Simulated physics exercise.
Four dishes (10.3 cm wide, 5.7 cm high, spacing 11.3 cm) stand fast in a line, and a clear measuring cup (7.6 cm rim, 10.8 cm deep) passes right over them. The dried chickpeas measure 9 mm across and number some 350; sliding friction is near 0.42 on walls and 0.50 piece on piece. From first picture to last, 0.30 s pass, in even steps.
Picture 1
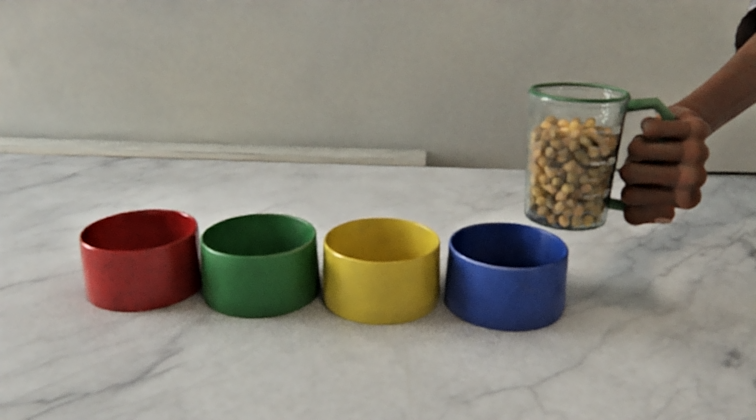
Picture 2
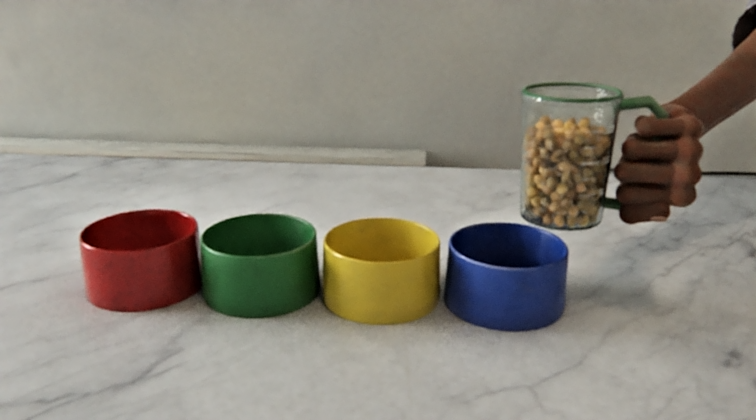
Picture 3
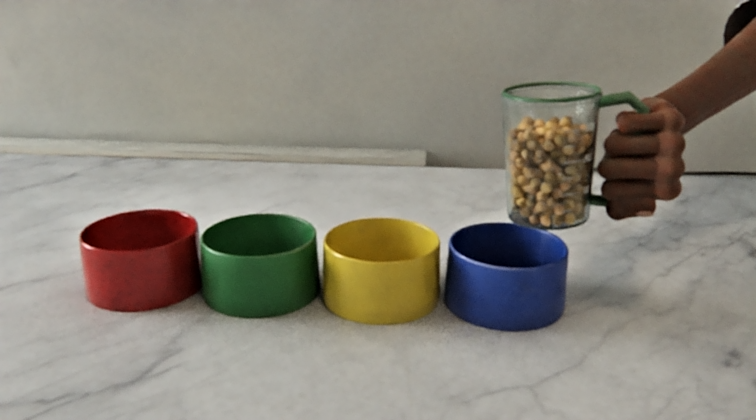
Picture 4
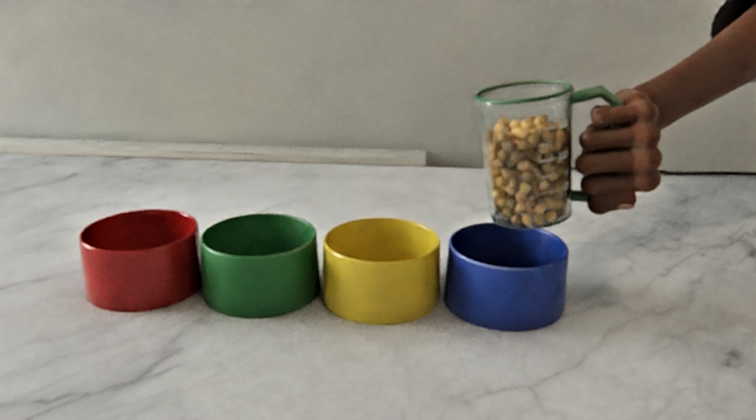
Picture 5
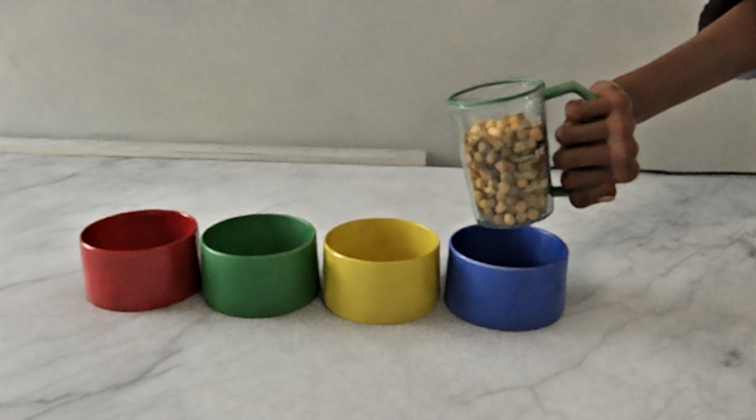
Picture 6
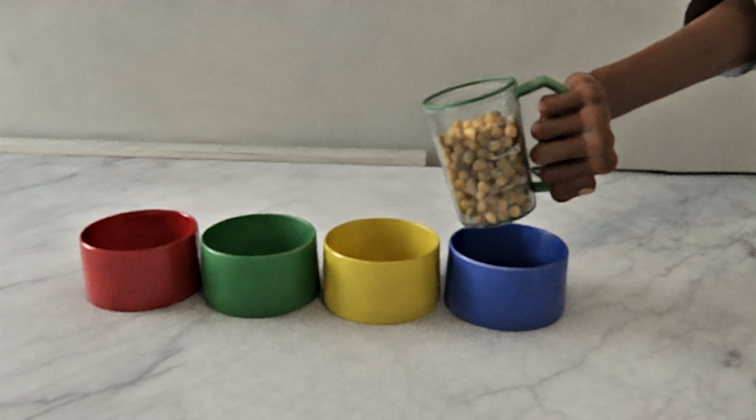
A hand moves a clear cup of chickpeas left above four colored dishes, tilting it slightly.
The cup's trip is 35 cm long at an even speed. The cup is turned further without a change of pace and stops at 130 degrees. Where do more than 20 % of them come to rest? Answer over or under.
Red: Over, blue: Under, green: Under, yellow: Under, counter: Under.
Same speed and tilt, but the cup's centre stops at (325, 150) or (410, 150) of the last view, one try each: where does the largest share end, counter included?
Most goes to: Green; yellow.
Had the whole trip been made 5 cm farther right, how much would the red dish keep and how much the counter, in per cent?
In that case red 90; counter 10.
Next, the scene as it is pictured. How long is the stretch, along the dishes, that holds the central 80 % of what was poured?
Some 6 cm.
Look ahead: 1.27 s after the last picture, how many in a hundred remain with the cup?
About 85 per cent.
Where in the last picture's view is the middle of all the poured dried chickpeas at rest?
Near (137, 257).
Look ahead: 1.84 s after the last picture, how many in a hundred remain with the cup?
Roughly 0 per cent.
Then, 0.76 s after the last picture, tilt 70 degrees; cup holds 100 %.
Then, 1.27 s after the last picture, tilt 105 degrees; cup holds 85 %, red 10 %.
Then, 1.84 s after the last picture, tilt 130 degrees; cup holds 0 %, red 100 %.
In the end, red 100 %, blue 0 %, green 0 %, yellow 0 %, counter 0 %.
